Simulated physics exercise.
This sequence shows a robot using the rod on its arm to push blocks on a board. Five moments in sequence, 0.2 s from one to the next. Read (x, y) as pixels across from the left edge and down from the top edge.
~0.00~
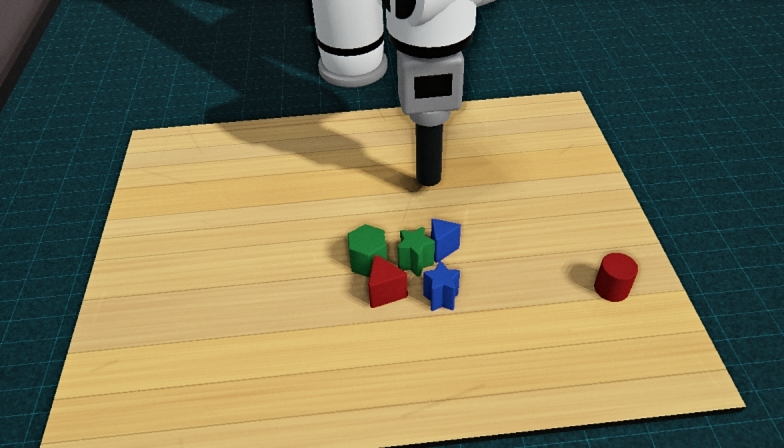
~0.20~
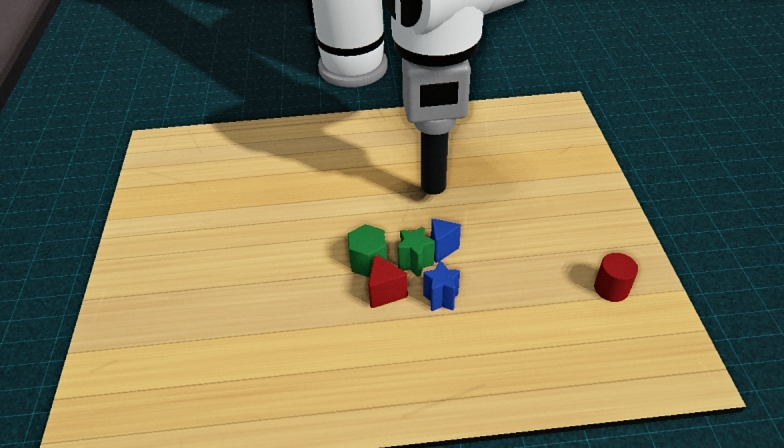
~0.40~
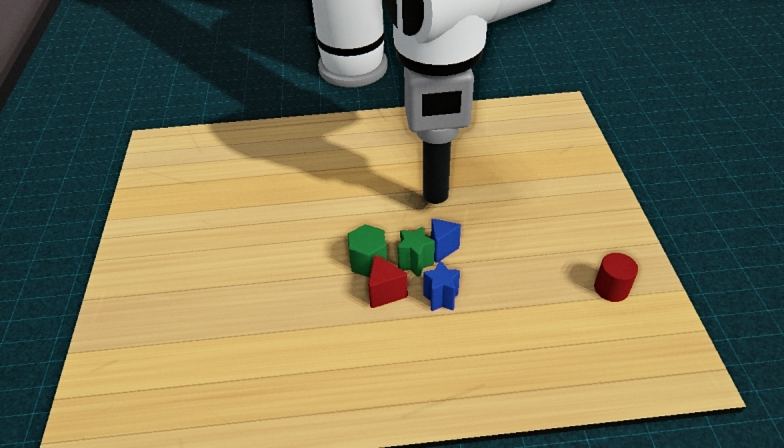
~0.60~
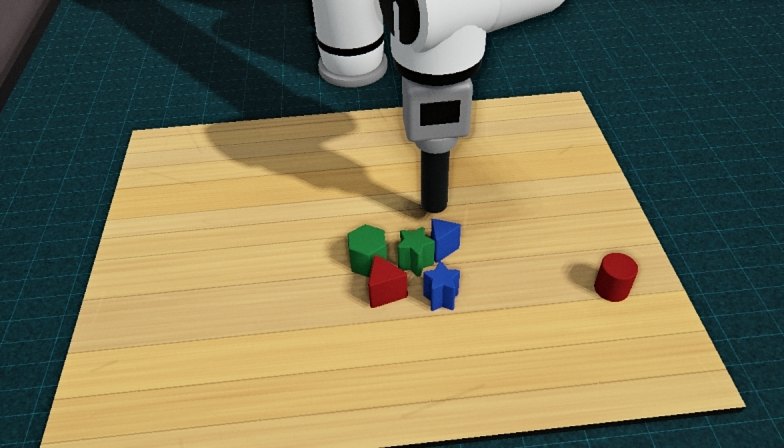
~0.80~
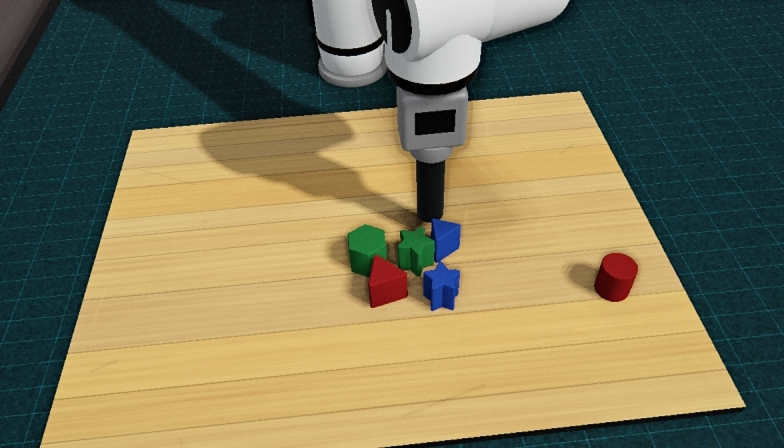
A robot arm slowly moved its black rod across a wooden board toward a cluster of green, red and blue blocks, while the blocks and a red cylinder off to the right stayed still.
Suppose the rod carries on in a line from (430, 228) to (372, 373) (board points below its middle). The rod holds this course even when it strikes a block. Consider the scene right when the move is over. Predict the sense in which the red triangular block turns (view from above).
From above, it turns clockwise.
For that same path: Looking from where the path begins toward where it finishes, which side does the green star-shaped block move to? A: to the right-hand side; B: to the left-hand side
(B)
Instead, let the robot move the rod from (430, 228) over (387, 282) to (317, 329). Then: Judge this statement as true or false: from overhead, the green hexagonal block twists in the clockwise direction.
That claim is true.
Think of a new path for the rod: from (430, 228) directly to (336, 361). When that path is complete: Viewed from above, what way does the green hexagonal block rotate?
Looking down, it rotates clockwise.
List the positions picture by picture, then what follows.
Tip of the rod (429, 178), middles of tops, green hexagonal block (367, 239), red triangular block (384, 271), green star-shaped block (415, 239), blue star-shaped block (442, 275), blue triangular block (443, 227), in the first frame.
Rod (433, 186), nothing pushed, in the second frame.
Rod (436, 195), nothing pushed, in the third frame.
Rod (434, 204), nothing pushed, in the fourth frame.
Rod (430, 213), green hexagonal block (367, 239), red triangular block (384, 271), green star-shaped block (415, 239), blue star-shaped block (442, 275), blue triangular block (443, 227), in the fifth frame.
On the path given first. One third of the way, rod (411, 257); red triangular block (377, 281), turned 15° clockwise; green star-shaped block (406, 269), turned 20° clockwise; blue star-shaped block (441, 278), turned 20° anticlockwise; blue triangular block (441, 240), turned 90° anticlockwise.
Two thirds of the way, rod (392, 305); red triangular block (362, 300), turned 55° clockwise; green star-shaped block (392, 321); blue star-shaped block (439, 281), turned 40° anticlockwise; blue triangular block (441, 240), turned 90° anticlockwise.
At the end, rod (371, 360); green hexagonal block unmoved; red triangular block (358, 302), turned 65° clockwise; green star-shaped block (386, 376), turned 20° anticlockwise; blue star-shaped block (439, 281), turned 40° anticlockwise; blue triangular block (441, 240), turned 90° anticlockwise.
